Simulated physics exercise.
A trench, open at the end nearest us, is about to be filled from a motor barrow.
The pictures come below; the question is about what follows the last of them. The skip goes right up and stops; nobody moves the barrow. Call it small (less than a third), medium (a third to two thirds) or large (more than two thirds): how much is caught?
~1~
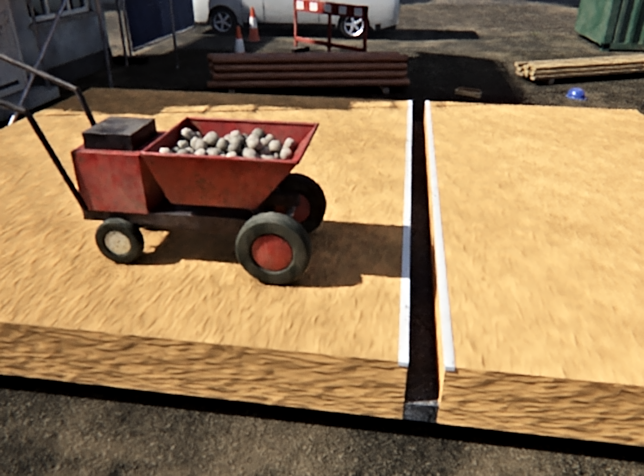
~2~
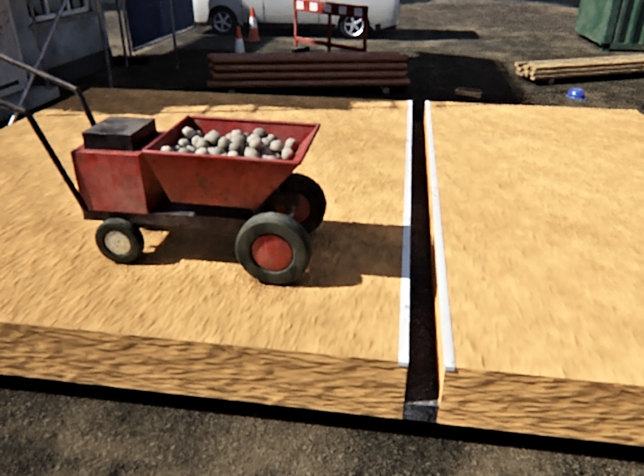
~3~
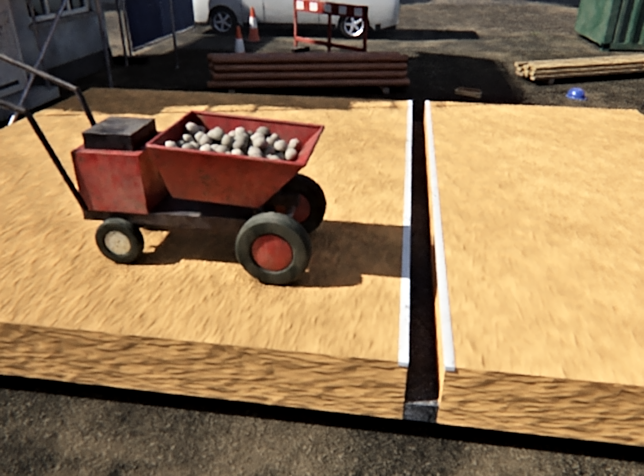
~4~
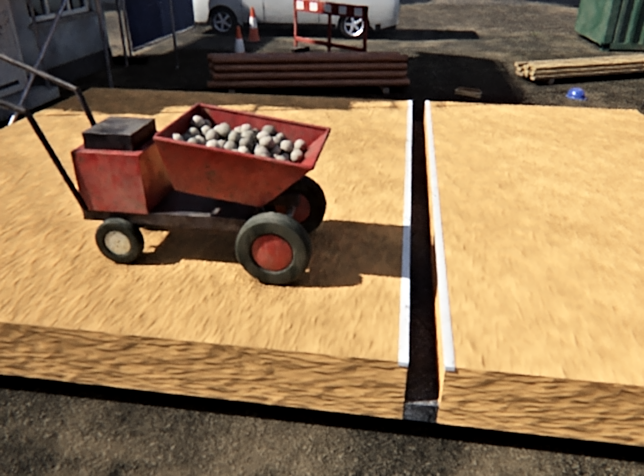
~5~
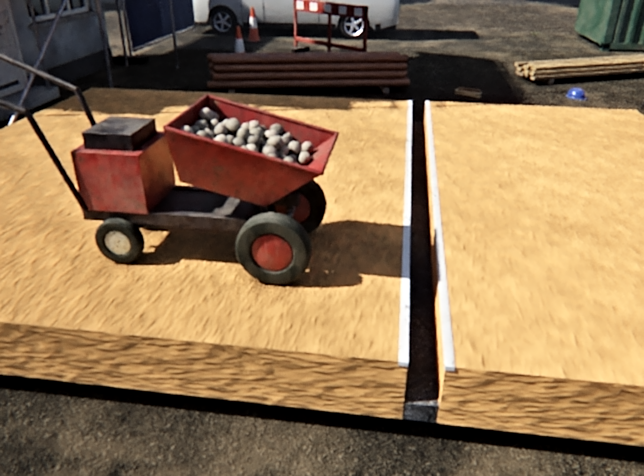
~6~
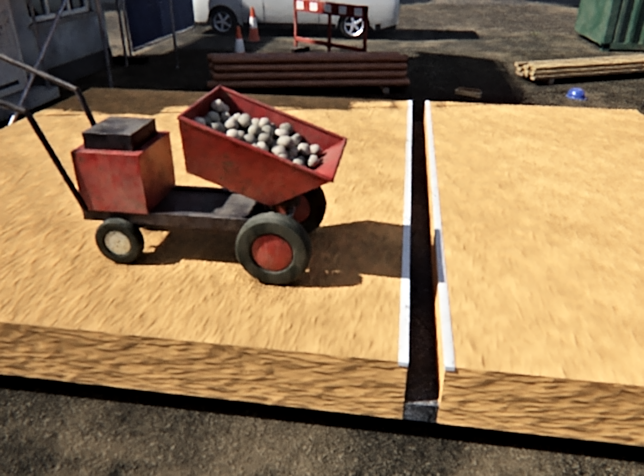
Medium.
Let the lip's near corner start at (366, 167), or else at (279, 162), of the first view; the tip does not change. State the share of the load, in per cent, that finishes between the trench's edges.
10 per cent, then 50 per cent.
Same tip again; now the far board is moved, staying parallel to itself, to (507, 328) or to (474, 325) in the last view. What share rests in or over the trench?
First case 80 %, second case 70 %.
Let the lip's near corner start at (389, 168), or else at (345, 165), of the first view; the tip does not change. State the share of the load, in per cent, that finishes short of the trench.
Try 1 about 0 %, try 2 about 0 %.
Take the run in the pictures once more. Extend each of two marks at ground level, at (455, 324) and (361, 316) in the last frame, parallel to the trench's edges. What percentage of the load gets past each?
Roughly 20 per cent, then roughly 100 per cent.
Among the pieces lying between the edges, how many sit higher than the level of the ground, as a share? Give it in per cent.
About 10 per cent.
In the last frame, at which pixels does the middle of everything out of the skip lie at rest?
Around (421, 267).
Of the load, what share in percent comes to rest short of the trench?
Estimate: Around 25 per cent.
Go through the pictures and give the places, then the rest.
Lip of the skip near (297, 163), level; top of the load near (235, 150), river pebbles; first edge of the trench near (405, 319); far edge near (446, 323), the trench under half as wide as the skip, and about as deep as wide, in the first picture.
Lip of the skip near (299, 163), level; top of the load near (225, 144), in the second picture.
Lip of the skip near (304, 165), tipped barely; top of the load near (216, 151), in the third picture.
Lip of the skip near (312, 168), tipped a little; top of the load near (222, 147), in the fourth picture.
Lip of the skip near (321, 173), tipped a little; top of the load near (221, 131), in the fifth picture.
Lip of the skip near (332, 180), tipped clearly; top of the load near (219, 129); first edge of the trench near (405, 319); far edge near (446, 323), in the sixth picture.
Shortly afterwards, skip tipped steeply; the whole lot in the skip.
Next, skip tipped right over; near half in the skip; near a quarter short of the trench; near a quarter in or heaped over the trench; only a few beyond it; only a few falling.
Some moments later, skip tipped right over; a little in the skip; near a quarter short of the trench; near half in or heaped over the trench; near a quarter beyond it.
In the end, skip tipped right over; only a few in the skip; near a quarter short of the trench; near half in or heaped over the trench; near a quarter beyond it.
